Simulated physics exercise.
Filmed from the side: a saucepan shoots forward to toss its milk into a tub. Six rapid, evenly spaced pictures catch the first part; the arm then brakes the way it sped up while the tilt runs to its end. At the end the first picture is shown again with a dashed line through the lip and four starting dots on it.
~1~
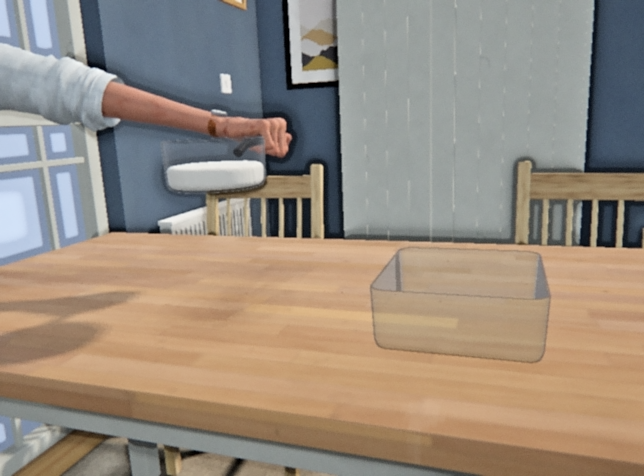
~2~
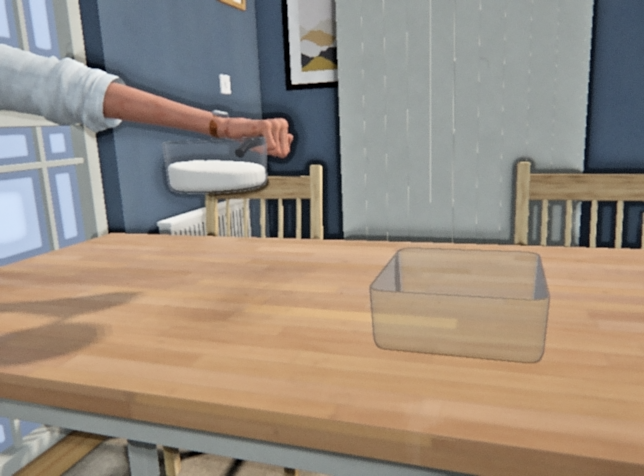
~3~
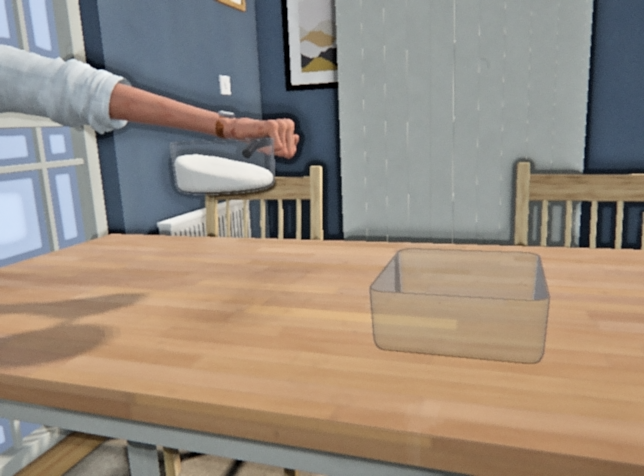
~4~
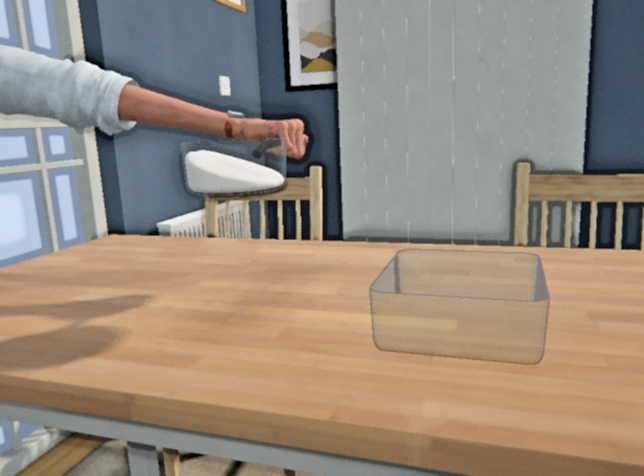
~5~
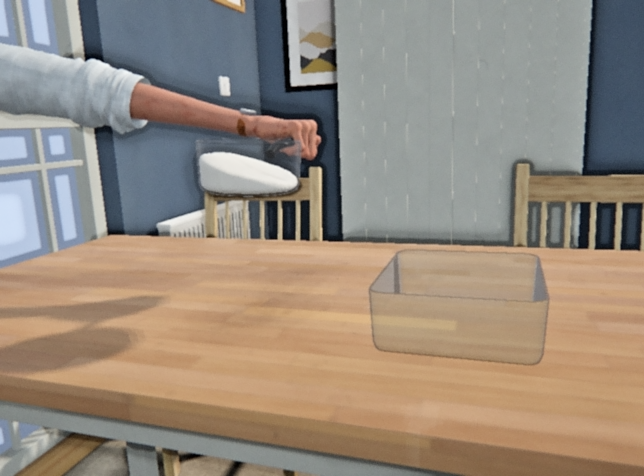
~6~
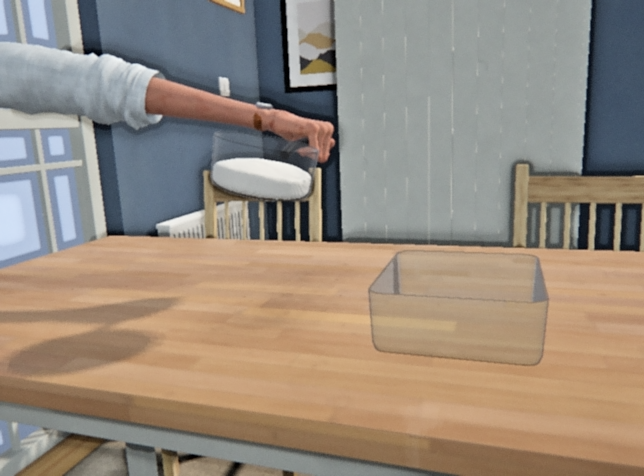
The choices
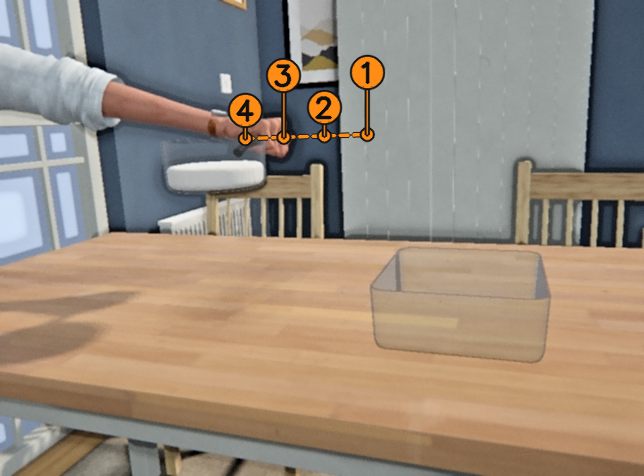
An arm in a pale blue sleeve reaches in from the left, holding a clear saucepan of white milk above a wooden table, seen from the side in a blue-walled room. A clear, brownish tub sits on the table to the right, with wooden chairs and a grey panel behind. The arm carries the pan rightward, the milk sloping and shifting inside, then tilts it slightly, while the camera stays still.
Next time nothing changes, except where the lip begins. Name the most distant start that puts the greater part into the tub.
3.
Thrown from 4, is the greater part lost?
Yes, it does.
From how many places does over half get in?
Three.
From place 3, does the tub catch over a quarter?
Yes.
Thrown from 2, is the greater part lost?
No, that is safe.
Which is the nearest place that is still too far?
4.
On the marked copy, 1 at (367, 134); 2 at (324, 135); 3 at (283, 137); 4 at (245, 138).
With 1, about 64 % lands in the tub, 7 % falls short and 29 % goes beside or beyond.
With 2, about 89 % lands in the tub, 7 % falls short and 4 % goes beside or beyond.
With 3, about 64 % lands in the tub, 24 % falls short and 13 % goes beside or beyond.
With 4, about 31 % lands in the tub, 60 % falls short and 9 % goes beside or beyond.
